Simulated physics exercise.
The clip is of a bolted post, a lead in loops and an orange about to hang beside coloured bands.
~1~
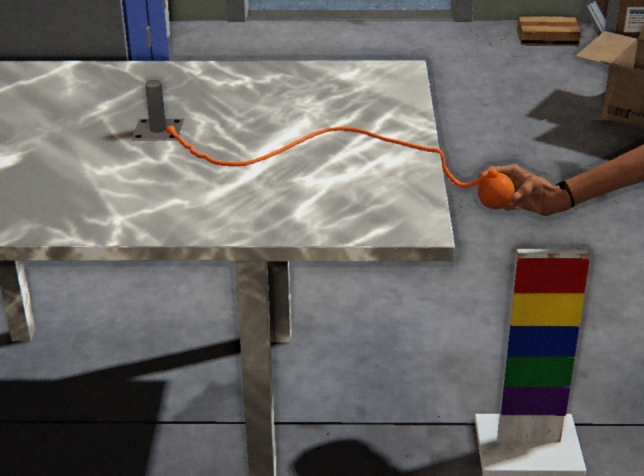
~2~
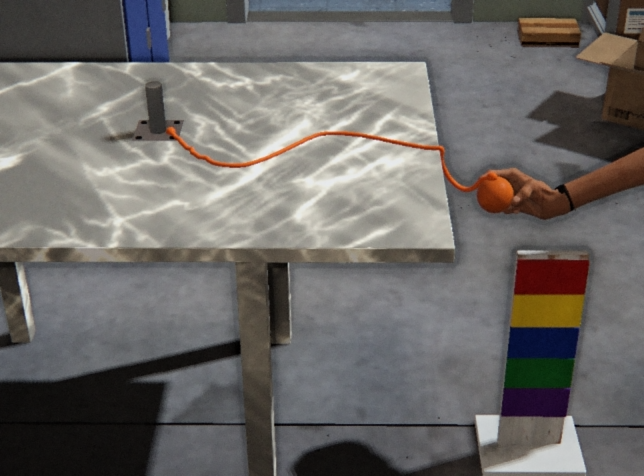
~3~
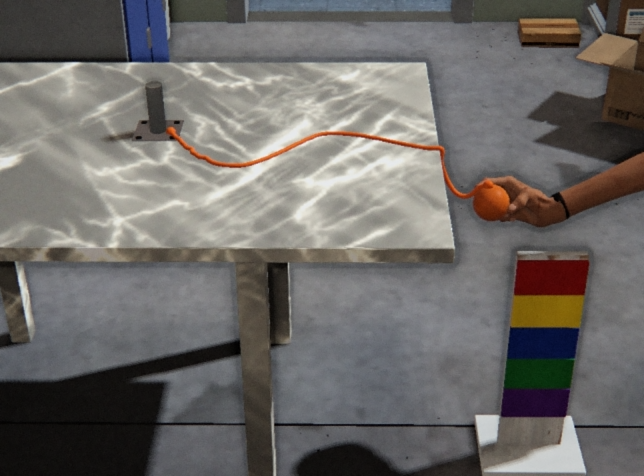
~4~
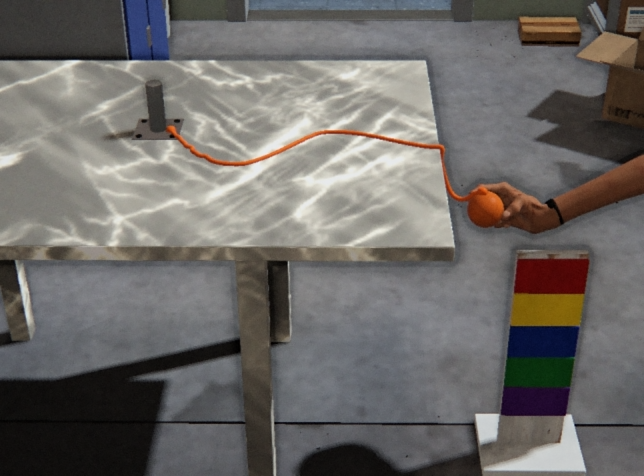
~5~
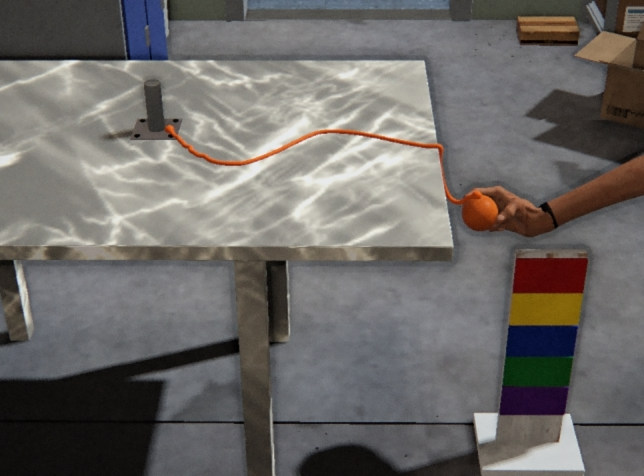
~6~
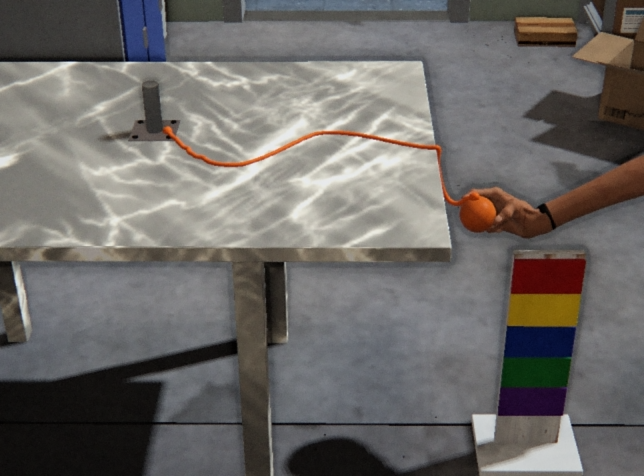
In a workshop, an orange cord runs in loose curves from a metal post across a marbled table and over its right edge to an orange ball held in a hand. The hand slowly lowers the ball slightly and shifts it a little left, above a stand of coloured bands, while the cord on the tabletop barely changes.
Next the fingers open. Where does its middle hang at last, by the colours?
At yellow.
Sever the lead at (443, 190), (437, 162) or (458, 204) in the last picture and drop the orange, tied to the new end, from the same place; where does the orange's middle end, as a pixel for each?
Try by try, around (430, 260), (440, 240) and (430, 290).
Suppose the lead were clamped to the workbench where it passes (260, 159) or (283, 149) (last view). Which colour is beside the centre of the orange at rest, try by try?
Taking them in turn: Red; red.
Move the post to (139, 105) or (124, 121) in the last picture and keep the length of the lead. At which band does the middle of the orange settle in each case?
Taking them in turn: Red; red.
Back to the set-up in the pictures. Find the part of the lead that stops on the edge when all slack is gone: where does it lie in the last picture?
Near (373, 138).
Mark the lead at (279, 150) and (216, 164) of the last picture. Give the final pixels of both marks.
Near (326, 145) and (257, 139).
A little later, orange near (466, 307); level with yellow.
Next, orange near (405, 292); level with yellow.
Later still, orange near (441, 304); level with yellow.
When it is over, orange near (434, 305); level with yellow. Its centre hangs level with the yellow band.
